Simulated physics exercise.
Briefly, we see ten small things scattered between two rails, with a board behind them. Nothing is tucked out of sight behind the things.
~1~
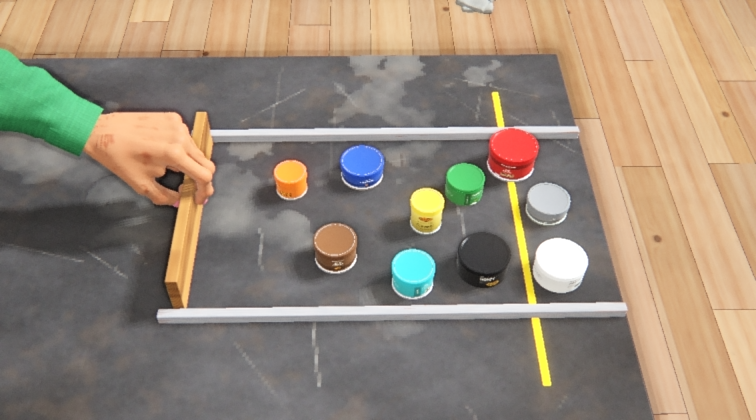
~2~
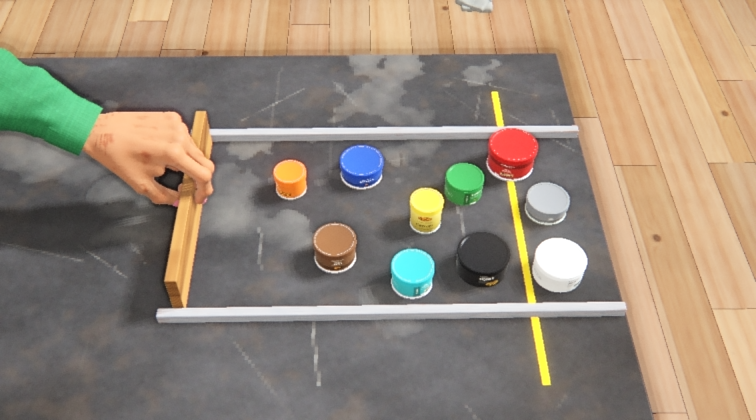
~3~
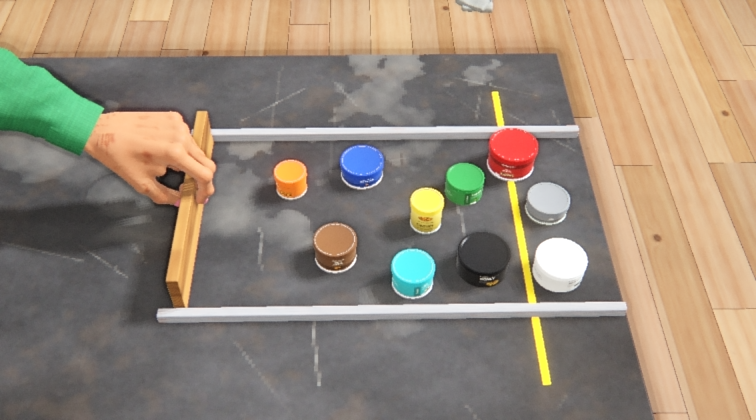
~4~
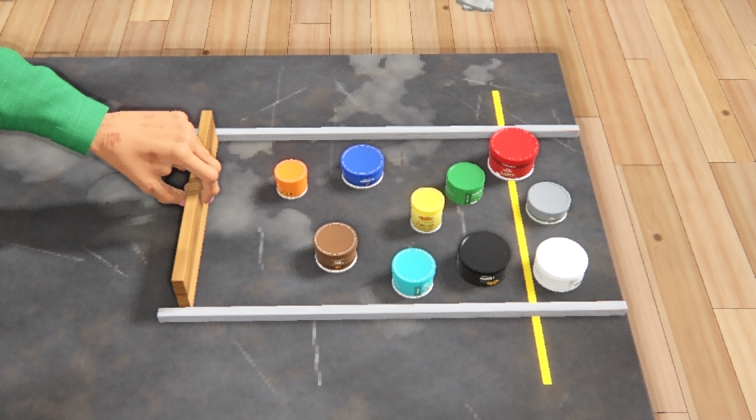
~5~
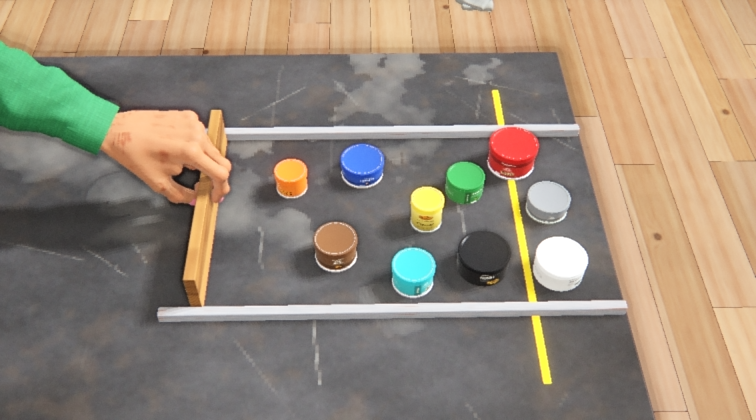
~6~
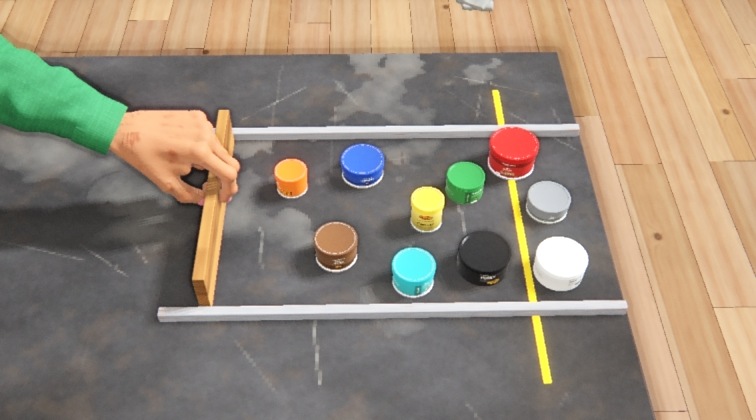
The clip shows a hand in a green sleeve holding a wooden board behind ten colourful small pots between two rails on a dark surface. The board stays still at first, then slides slightly right while the pots remain in place.
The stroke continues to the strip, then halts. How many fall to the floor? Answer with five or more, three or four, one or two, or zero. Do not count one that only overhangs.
The count that falls is one or two.
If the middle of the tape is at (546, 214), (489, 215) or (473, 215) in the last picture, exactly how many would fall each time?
Counts per try, in order: 3 / 0 / 0.
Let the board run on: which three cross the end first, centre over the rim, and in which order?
White tub, red tin, black tub.
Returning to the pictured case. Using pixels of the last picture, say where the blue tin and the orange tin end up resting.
They end up close to (530, 159) and (530, 185).
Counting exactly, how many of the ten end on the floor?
It comes to 1.
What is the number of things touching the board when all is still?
5 of them.
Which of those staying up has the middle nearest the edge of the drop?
That's the red tin.
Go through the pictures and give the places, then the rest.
Grey pot (547, 205); white tub (560, 266); red tin (512, 155); board (191, 205); tape (517, 217), in the first frame.
White tub (559, 266); turquoise tin (412, 275), in the second frame.
Red tin (512, 155); black tub (483, 259), in the third frame.
Grey pot (548, 204); board (197, 203), in the fourth frame.
White tub (560, 264); yellow tin (427, 211), in the fifth frame.
Grey pot (548, 203); white tub (560, 264); red tin (512, 154); board (216, 203); tape (518, 215), in the sixth frame.
Soon after, none off yet; grey pot at rest near (548, 203); white tub at rest near (560, 264); red tin at rest near (512, 154).
Then, none off yet; grey pot at rest near (548, 203); white tub moved a little near (585, 265); red tin moved a little near (524, 152).
At rest, the number that fall off is one or two; fallen, white tub.
